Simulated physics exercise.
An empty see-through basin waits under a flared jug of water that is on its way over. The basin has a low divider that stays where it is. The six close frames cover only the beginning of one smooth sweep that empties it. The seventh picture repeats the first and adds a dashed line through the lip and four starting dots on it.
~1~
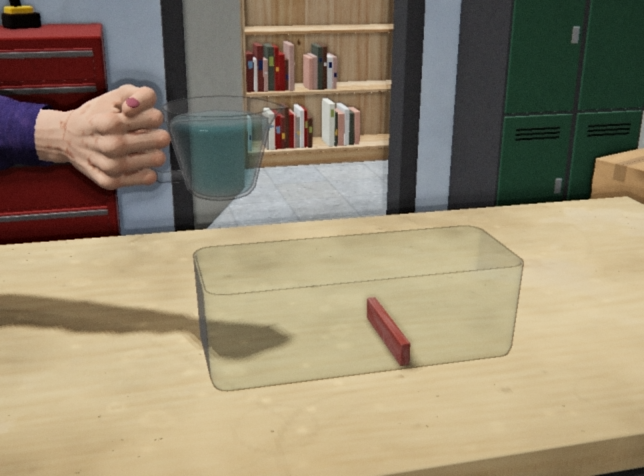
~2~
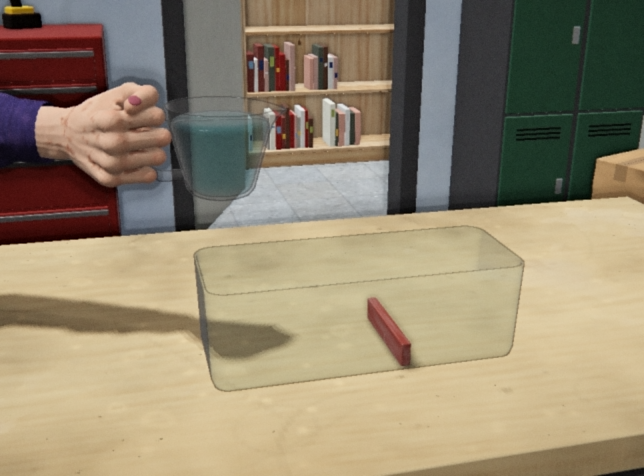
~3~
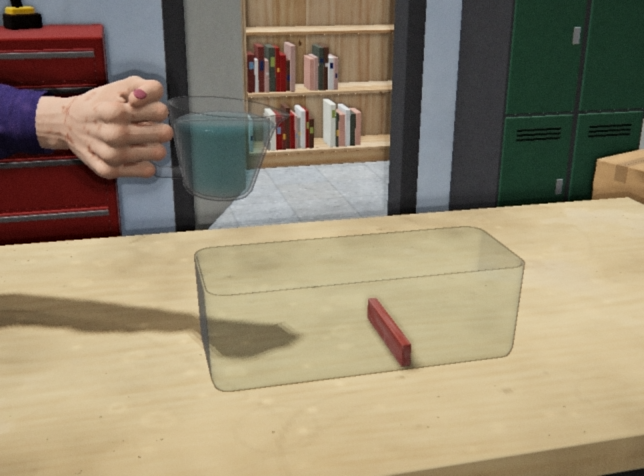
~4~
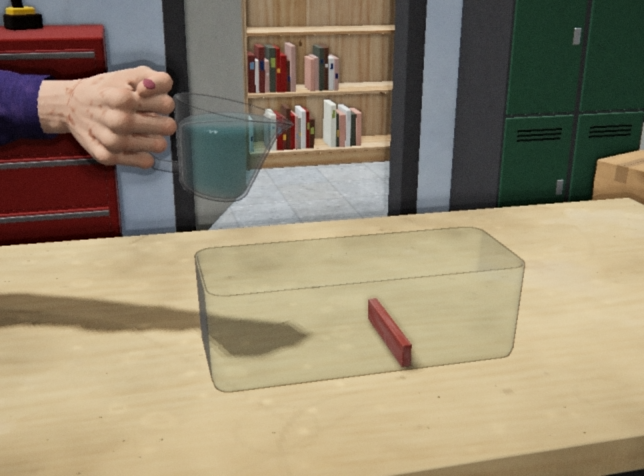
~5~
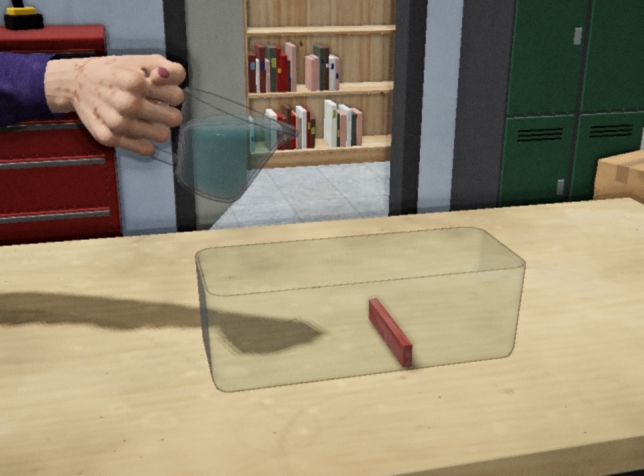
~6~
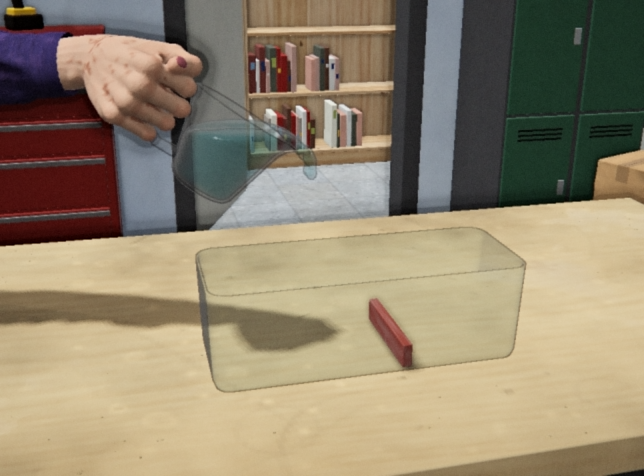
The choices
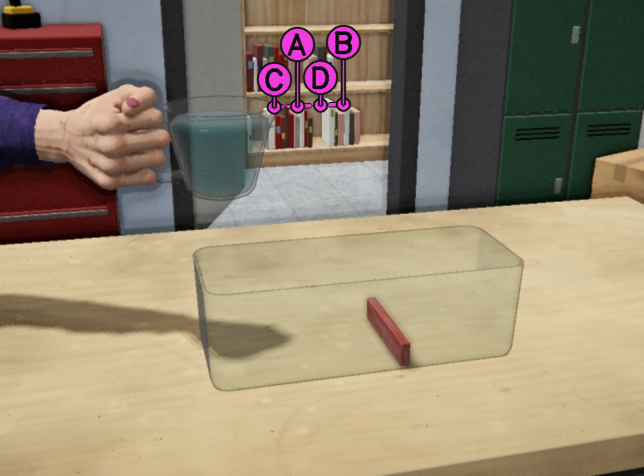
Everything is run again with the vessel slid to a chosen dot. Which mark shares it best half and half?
Dot B does it best.
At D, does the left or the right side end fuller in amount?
The left side.
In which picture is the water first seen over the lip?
In picture 5.
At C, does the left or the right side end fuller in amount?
The left side.
In magenta, A at (297, 106); B at (343, 104); C at (274, 107); D at (320, 105).
If A is chosen, about 86 % ends left of the wall and 12 % right of it.
If B is chosen, about 45 % ends left of the wall and 55 % right of it.
If C is chosen, about 85 % ends left of the wall and 13 % right of it.
If D is chosen, about 80 % ends left of the wall and 18 % right of it.
